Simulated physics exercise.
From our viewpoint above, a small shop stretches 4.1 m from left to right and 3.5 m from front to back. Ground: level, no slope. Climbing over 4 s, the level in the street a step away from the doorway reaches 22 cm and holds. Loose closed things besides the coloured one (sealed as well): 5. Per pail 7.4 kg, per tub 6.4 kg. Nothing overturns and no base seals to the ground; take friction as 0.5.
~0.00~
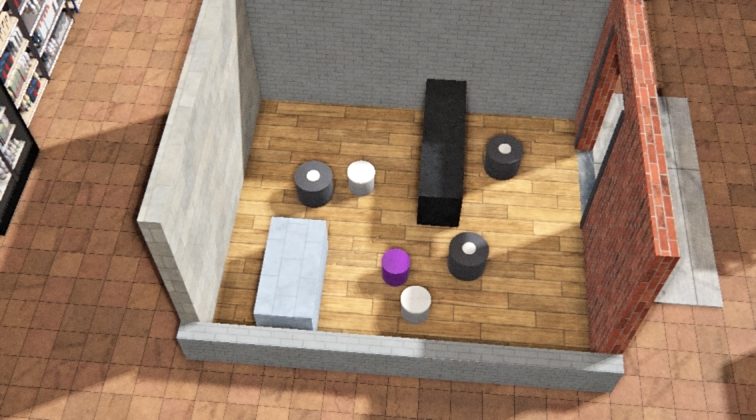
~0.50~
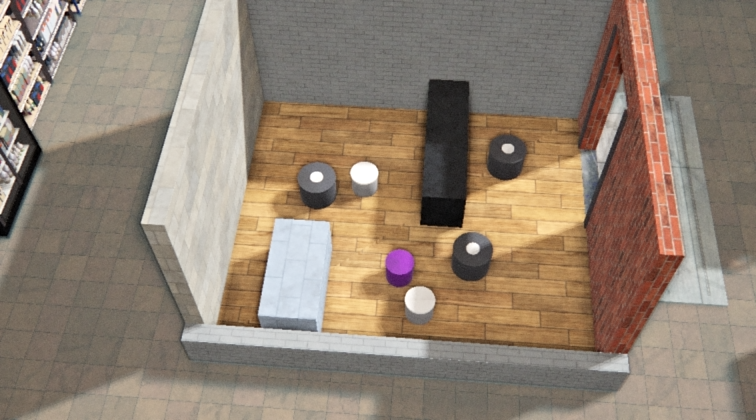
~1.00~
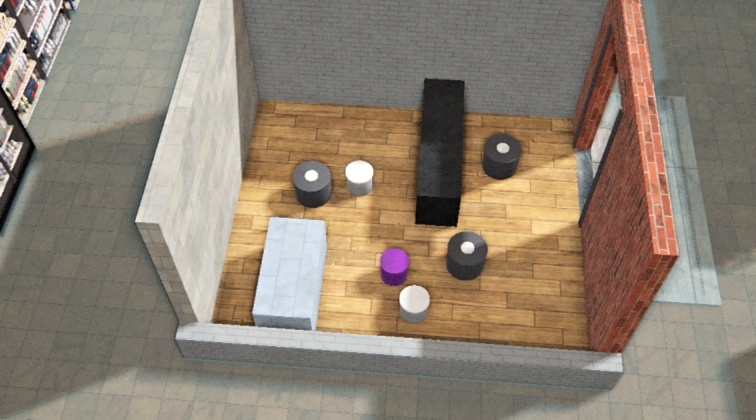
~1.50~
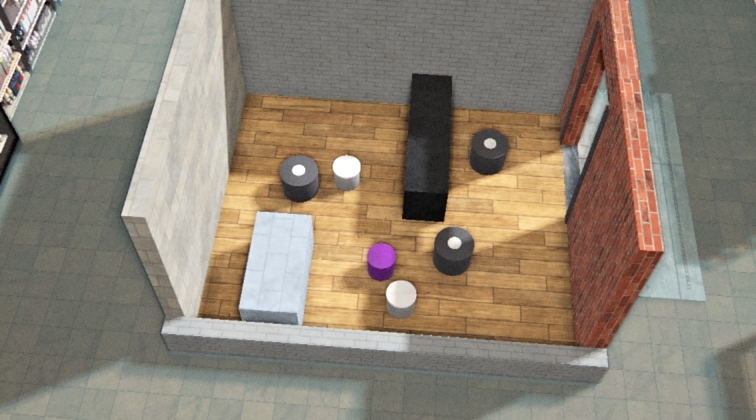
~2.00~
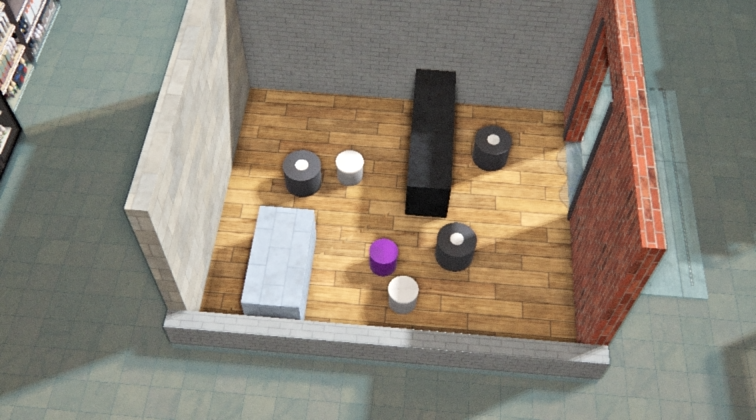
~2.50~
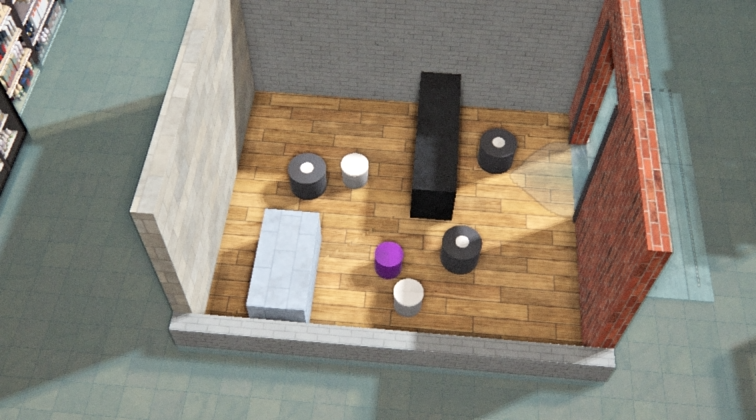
Water spreads through the right brick wall's opening onto the wooden floor, while the containers stay still.
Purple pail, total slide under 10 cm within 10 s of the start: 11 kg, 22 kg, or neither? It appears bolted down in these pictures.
The heavier weight is unnecessary.
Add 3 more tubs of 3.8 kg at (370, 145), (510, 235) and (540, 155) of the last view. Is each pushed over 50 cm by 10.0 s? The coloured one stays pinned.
Note, in sequence: Not exceeded, exceeded, exceeded.
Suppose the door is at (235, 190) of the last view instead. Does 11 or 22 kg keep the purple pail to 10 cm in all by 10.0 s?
I'd say you need the heavier one.
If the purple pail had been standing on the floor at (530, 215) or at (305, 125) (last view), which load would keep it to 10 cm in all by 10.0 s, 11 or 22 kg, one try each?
One by one: Only the big mass suffices; the small mass suffices.
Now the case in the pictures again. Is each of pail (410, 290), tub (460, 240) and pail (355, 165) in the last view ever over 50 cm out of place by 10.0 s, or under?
Respectively: Exceeded, exceeded, not exceeded.
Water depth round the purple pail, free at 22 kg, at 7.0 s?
Around 3 cm.
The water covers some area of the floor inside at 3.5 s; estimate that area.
The covered patch comes to about 2.5 m2.
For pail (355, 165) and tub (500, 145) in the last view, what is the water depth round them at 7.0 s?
Roughly 1 and 17 cm.
After 3.5 s the purple pail would be 0 cm from its start with 11 kg and 0 cm from its start with 22 kg; 0 cm of water round it then.
After 4.5 s the purple pail would be 0 cm from its start with 11 kg and 0 cm from its start with 22 kg; 1 cm of water round it then.
After 7.0 s the purple pail would be 0 cm from its start with 11 kg and 0 cm from its start with 22 kg; 3 cm of water round it then.
After 10.0 s the purple pail would be 0 cm from its start with 11 kg and 0 cm from its start with 22 kg; 6 cm of water round it then.
